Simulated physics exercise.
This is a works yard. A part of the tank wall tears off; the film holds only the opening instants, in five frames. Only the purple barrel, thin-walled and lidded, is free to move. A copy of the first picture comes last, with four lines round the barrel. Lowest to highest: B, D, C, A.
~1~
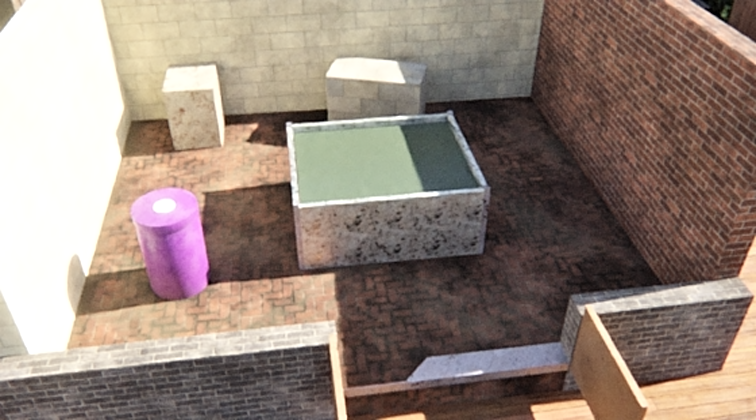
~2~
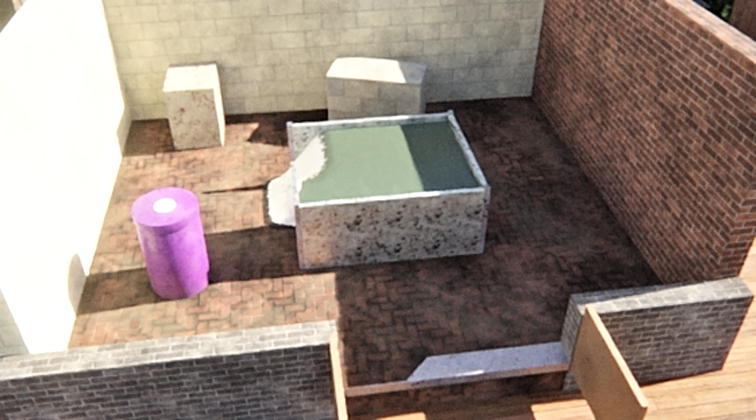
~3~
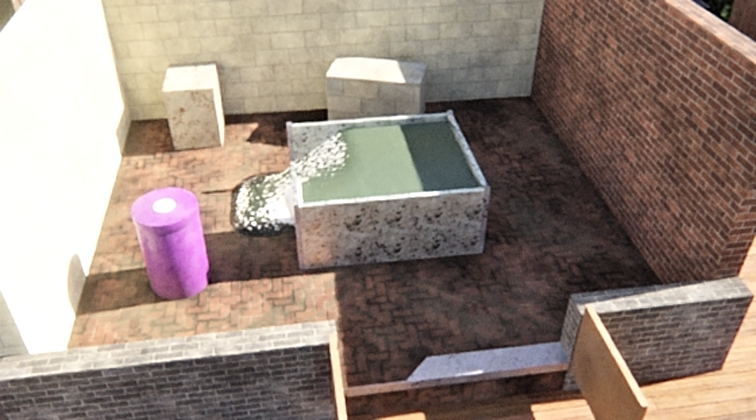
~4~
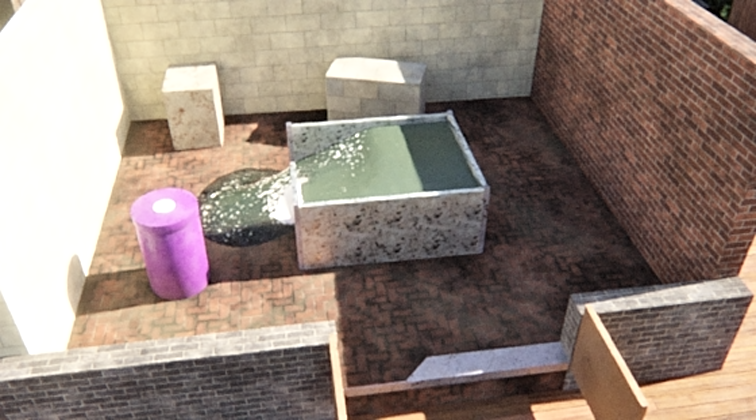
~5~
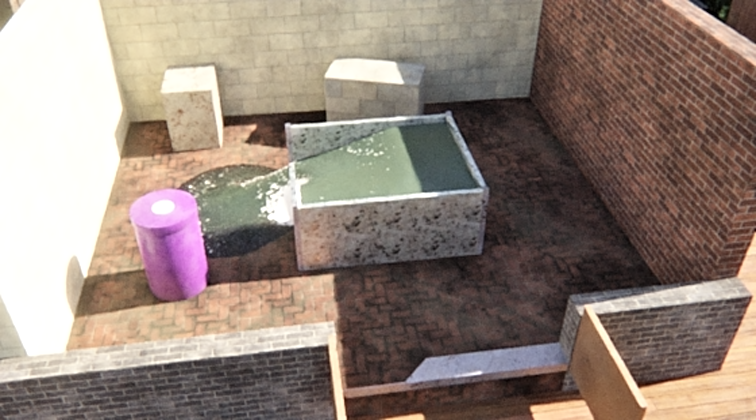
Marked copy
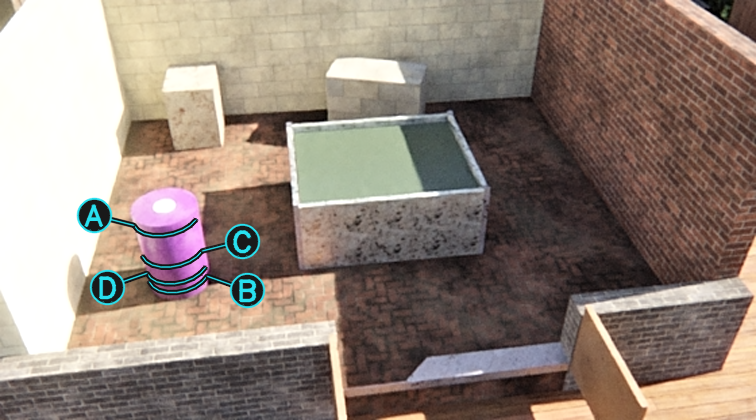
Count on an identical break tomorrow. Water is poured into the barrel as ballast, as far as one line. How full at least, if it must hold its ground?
The answer is line D.
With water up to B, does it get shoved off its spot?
Yes, it does.
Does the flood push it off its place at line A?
No, not at all.
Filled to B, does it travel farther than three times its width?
No, it does not.
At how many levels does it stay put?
Three of the four.
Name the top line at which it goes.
That is line B.
In cyan, A at (162, 235); B at (176, 292); C at (170, 267); D at (174, 283); from the bottom up B, D, C, A.
If A is chosen, it does not move.
If B is chosen, it is pushed about twice its own width away.
If C is chosen, it does not move.
If D is chosen, it shifts by a finger or two and stays.
